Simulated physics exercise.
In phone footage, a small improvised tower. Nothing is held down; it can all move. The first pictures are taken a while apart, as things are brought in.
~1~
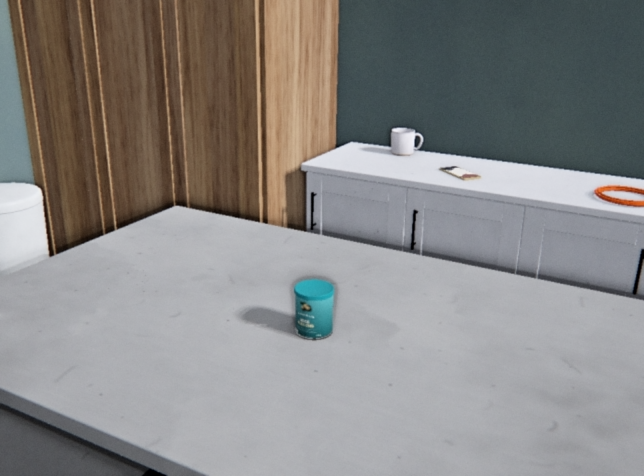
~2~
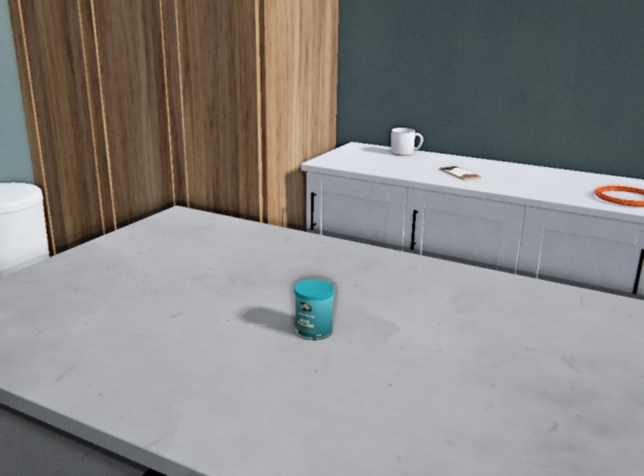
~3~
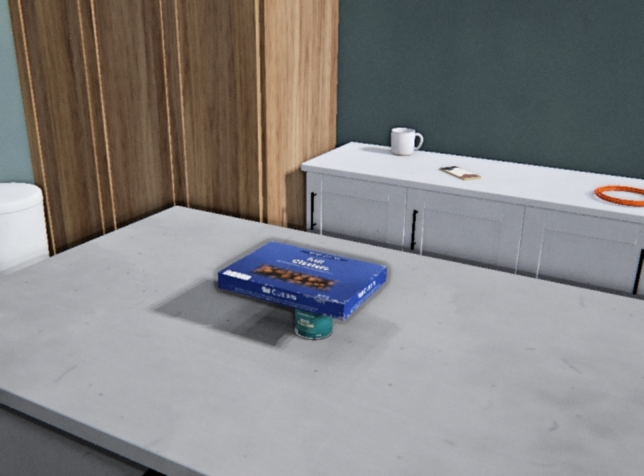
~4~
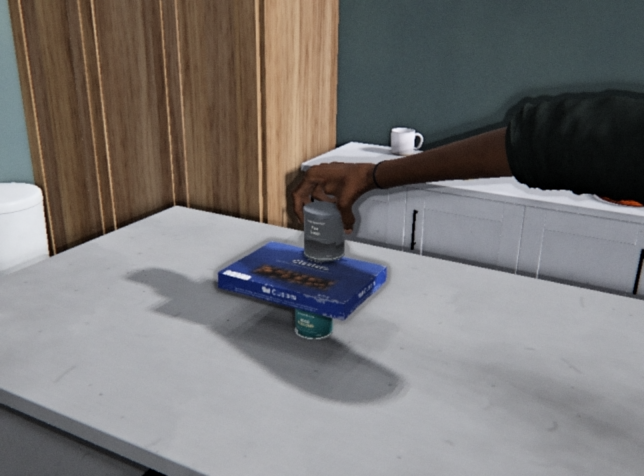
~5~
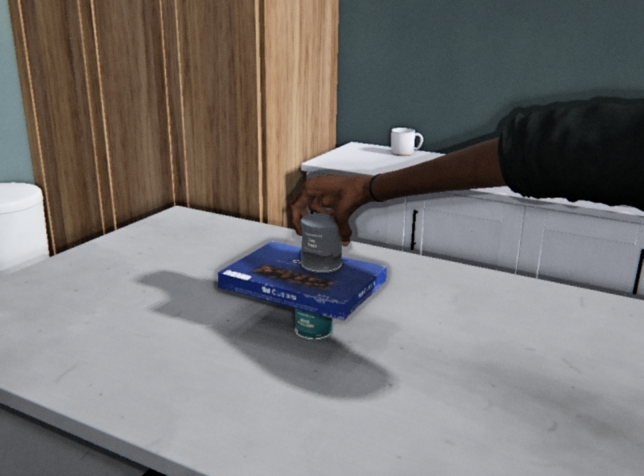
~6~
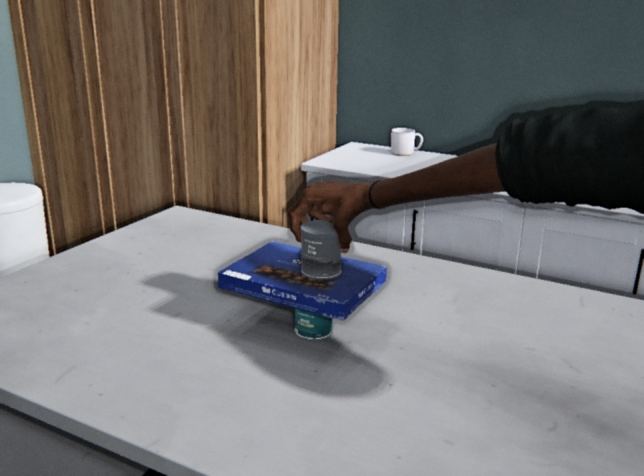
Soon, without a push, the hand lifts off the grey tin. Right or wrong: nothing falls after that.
Right.
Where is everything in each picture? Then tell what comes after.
In the first picture, the last thing is not in view yet.
In the second picture, the last thing is not in view yet.
In the third picture, the last thing is not in view yet; blue packet (304, 277).
The fourth picture shows on its way; grey tin (324, 231); blue packet (304, 277).
The fifth picture shows on its way; grey tin (322, 242); blue packet (304, 277).
The sixth picture shows set down, still held; grey tin (322, 249); blue packet (304, 277).
Then, 0.30 s after the last picture, nothing has stirred.
Then, 0.70 s after the last picture, grey tin resting near (322, 250).
At rest, all 3 in place. Seen from the same camera at the end, grey tin near (322, 250). The stack holds.
